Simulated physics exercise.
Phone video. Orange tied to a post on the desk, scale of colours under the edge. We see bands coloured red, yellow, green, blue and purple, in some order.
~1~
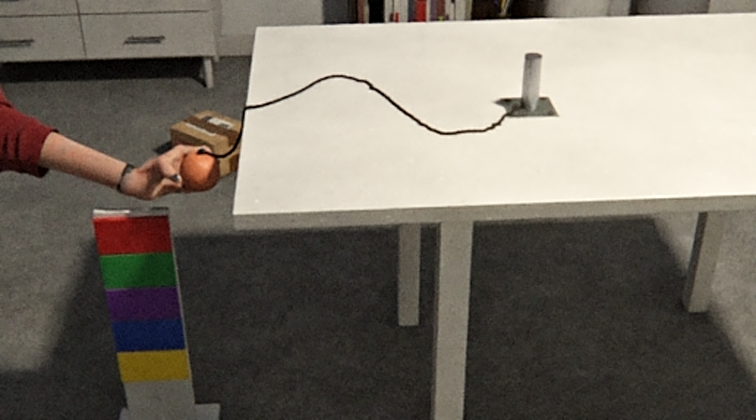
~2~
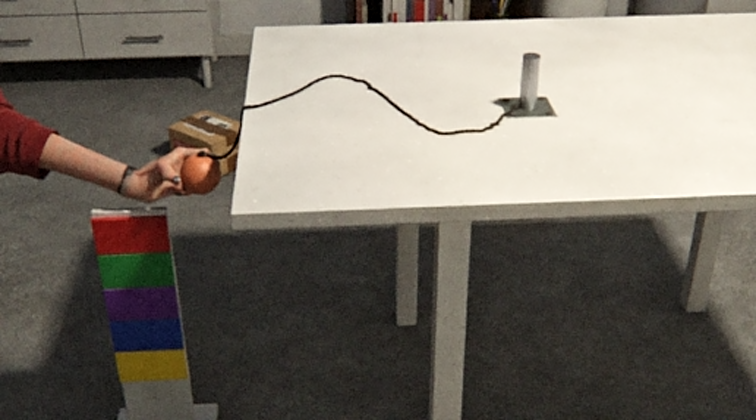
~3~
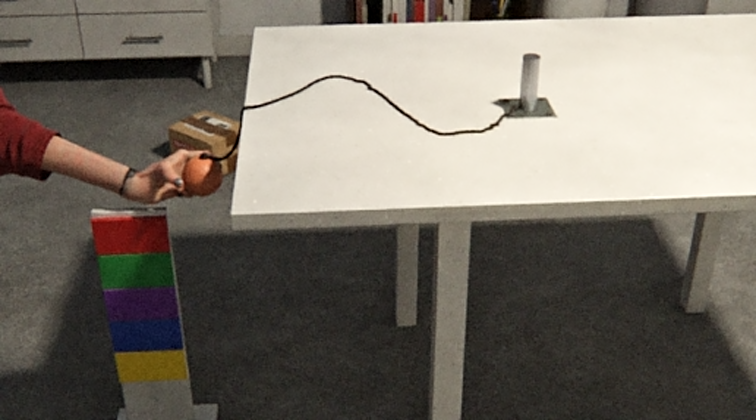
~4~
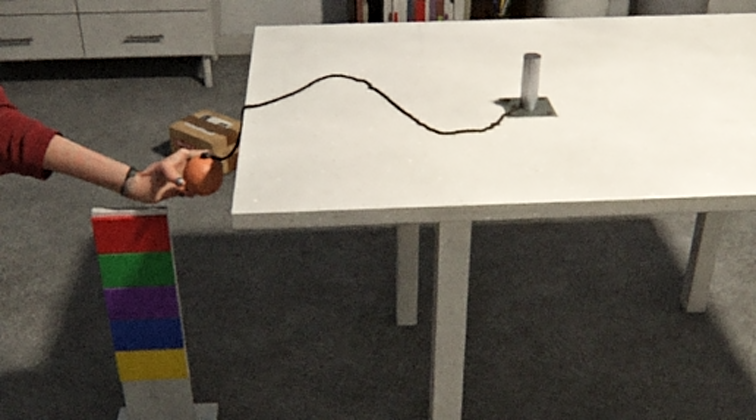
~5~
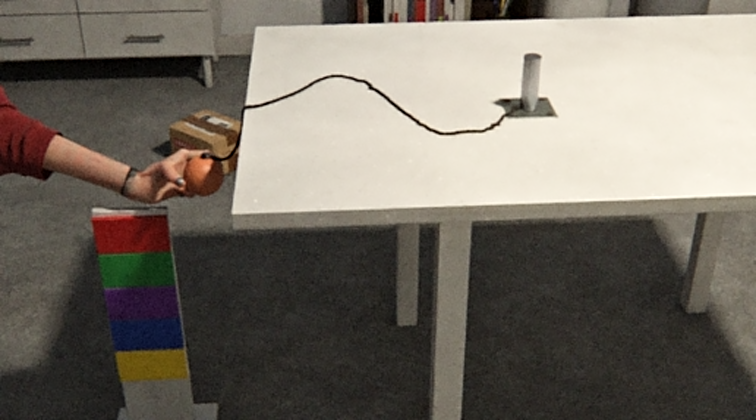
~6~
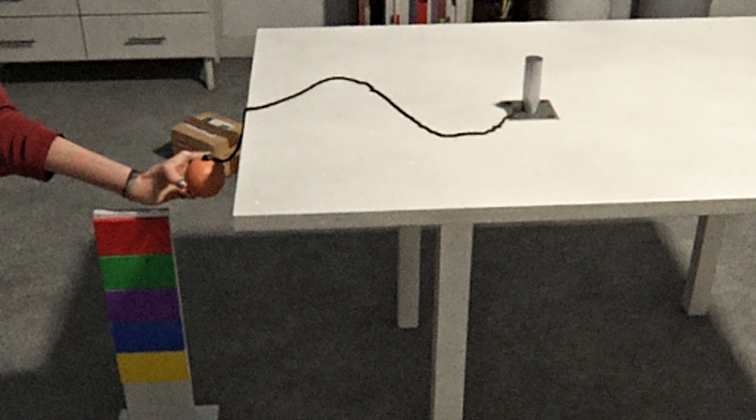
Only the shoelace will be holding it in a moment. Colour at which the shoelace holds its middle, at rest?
Blue.
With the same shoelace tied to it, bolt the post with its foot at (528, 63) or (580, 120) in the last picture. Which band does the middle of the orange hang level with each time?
For the first spot, purple; for the second, purple.
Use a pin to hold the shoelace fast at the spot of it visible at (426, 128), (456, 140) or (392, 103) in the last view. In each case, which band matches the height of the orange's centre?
Going through the tries in order, you get purple, purple and green.
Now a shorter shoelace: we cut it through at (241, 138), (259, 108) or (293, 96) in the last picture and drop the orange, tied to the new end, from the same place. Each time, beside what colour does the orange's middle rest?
Try 1 - purple; try 2 - green; try 3 - red.
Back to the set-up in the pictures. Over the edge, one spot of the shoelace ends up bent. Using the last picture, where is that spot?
Look around (367, 83).
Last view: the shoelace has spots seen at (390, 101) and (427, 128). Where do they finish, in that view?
I'd put the first at about (303, 116) and the other at about (380, 114).
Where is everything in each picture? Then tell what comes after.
Orange (200, 172); red (133, 237); green (138, 271); purple (144, 304); blue (149, 337); yellow (154, 367), in the first picture.
Orange (201, 174); shoelace through (498, 124) (425, 126) (381, 94) (325, 78) (259, 106), in the second picture.
Orange (202, 176), in the third picture.
Orange (203, 175); shoelace through (498, 124) (426, 126) (382, 93) (326, 77) (259, 105), in the fourth picture.
Orange (204, 176), in the fifth picture.
Orange (205, 177); shoelace through (500, 127) (427, 128) (384, 96) (327, 80) (261, 107), in the sixth picture.
Soon after, orange near (285, 328); level with blue.
Then, orange near (254, 338); level with blue.
At rest, orange near (264, 337); level with blue. Its centre hangs level with the blue band.
